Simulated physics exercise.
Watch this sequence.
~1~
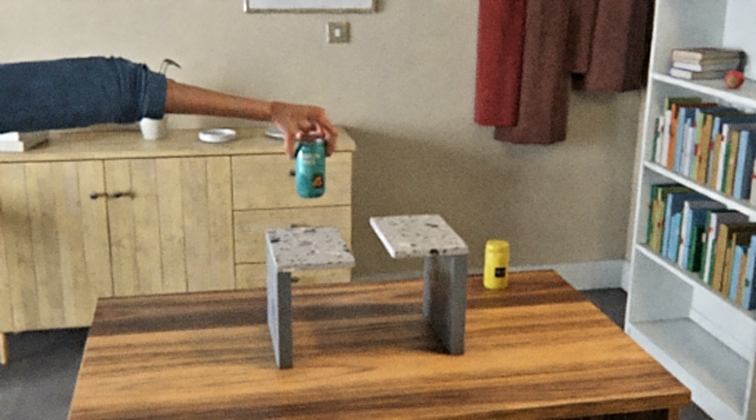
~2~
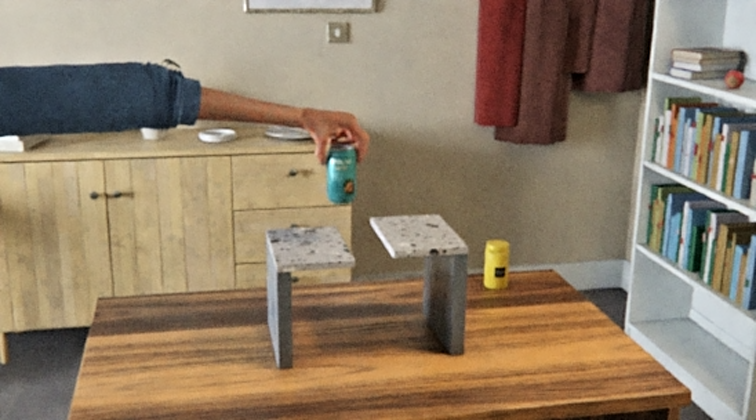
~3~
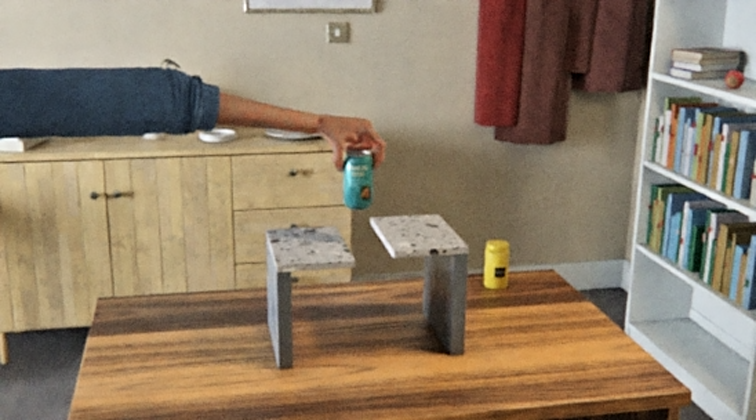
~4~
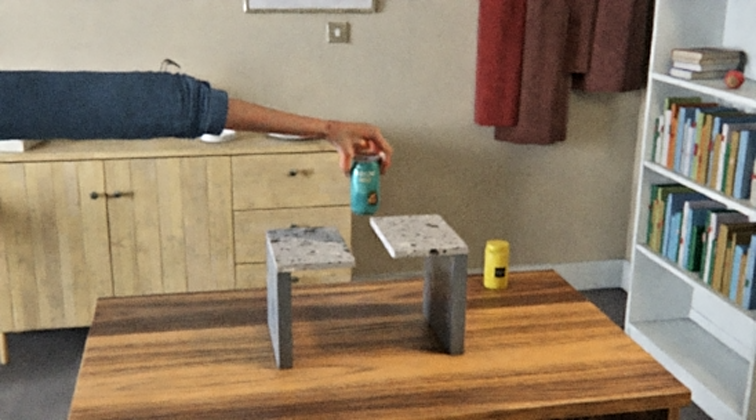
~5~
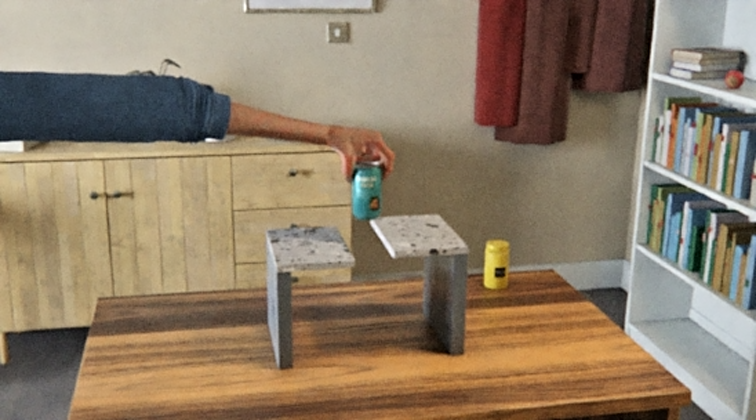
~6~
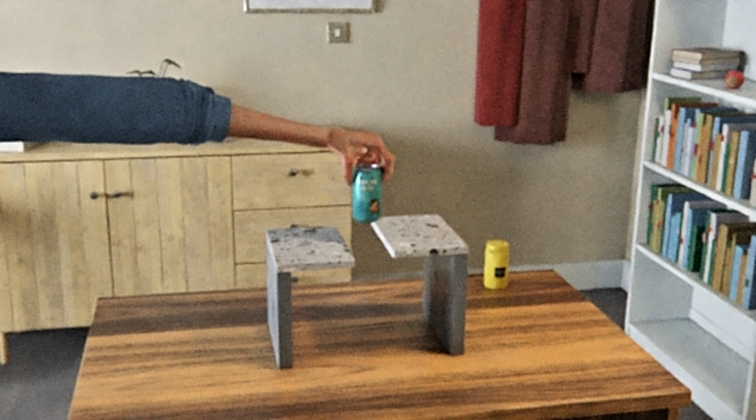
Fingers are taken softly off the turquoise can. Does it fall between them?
It drops out underneath.
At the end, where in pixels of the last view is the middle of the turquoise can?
Near (366, 314).
Then, 0.20 s past the last view, turquoise can displaced about its own width near (367, 216).
Then, 0.30 s past the last view, turquoise can displaced well along near (366, 281).
Then, 0.40 s past the last view, turquoise can displaced well along near (366, 312).
Finally, moved from the start, turquoise can; yellow jar still in place. Final places as the last picture's camera would see them, turquoise can near (366, 314). The can goes down the gap.
